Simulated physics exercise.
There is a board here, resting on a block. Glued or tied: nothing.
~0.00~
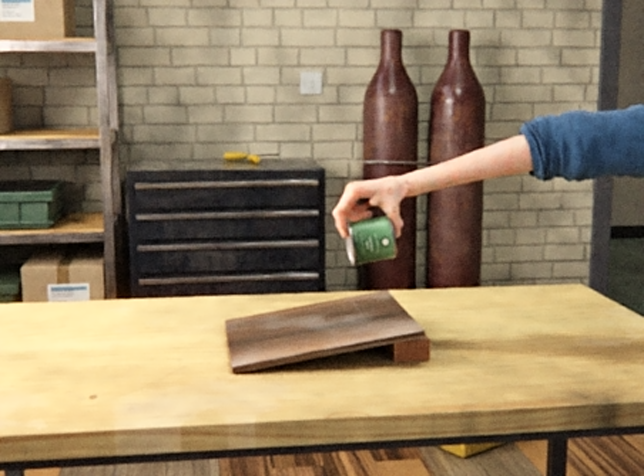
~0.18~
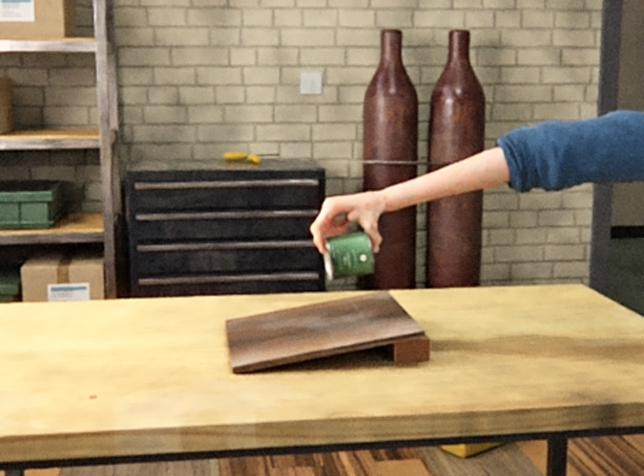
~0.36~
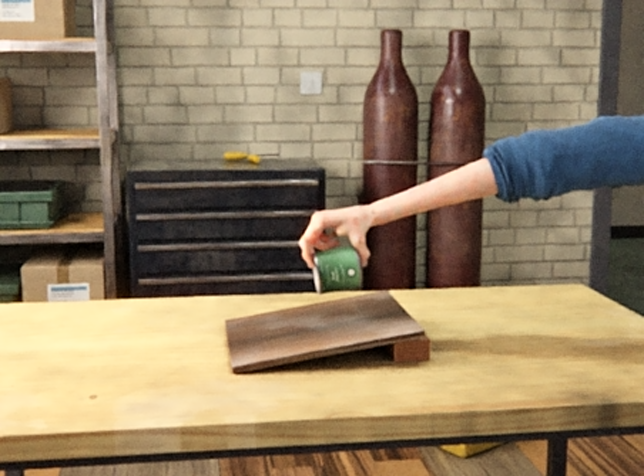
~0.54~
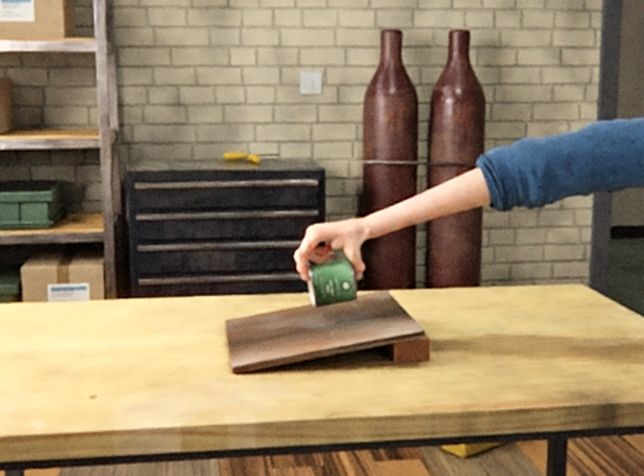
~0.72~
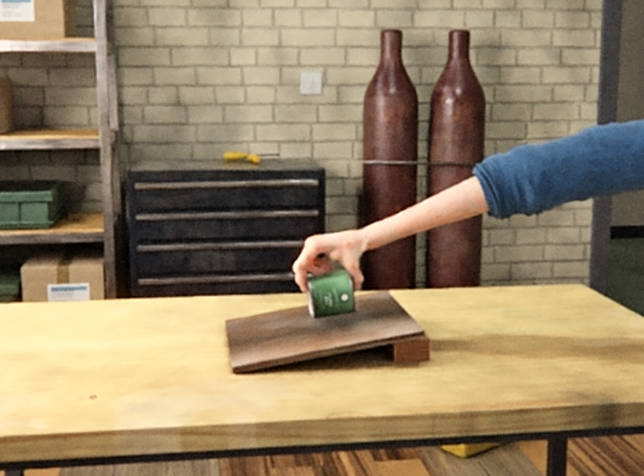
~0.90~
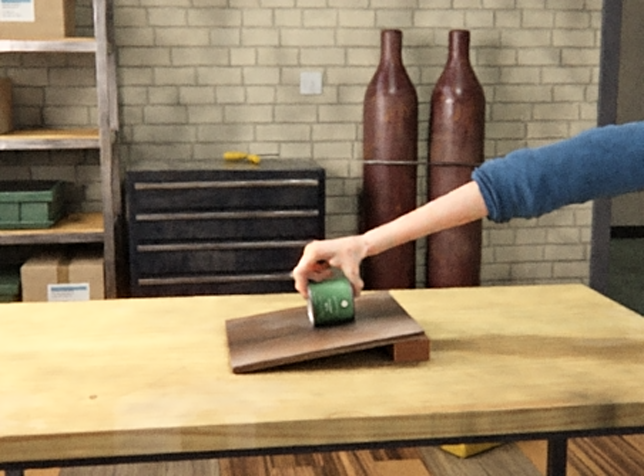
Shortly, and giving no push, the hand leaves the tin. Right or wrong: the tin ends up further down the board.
Wrong - it stays where it was placed.
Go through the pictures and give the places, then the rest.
Still above its spot; green tin (370, 240), in the first frame.
Still above its spot; green tin (348, 256), in the second frame.
Still above its spot; green tin (336, 270), in the third frame.
Still above its spot; green tin (331, 283), in the fourth frame.
Still above its spot; green tin (330, 295), in the fifth frame.
Set down, still held; green tin (330, 301), in the sixth frame.
Around 1.10 s, nothing moves.
Around 1.40 s, green tin resting near (330, 301).
Finally (1.9 s), it is still in place. Final places as the last picture's camera would see them, green tin near (329, 301). The green tin keeps its place.
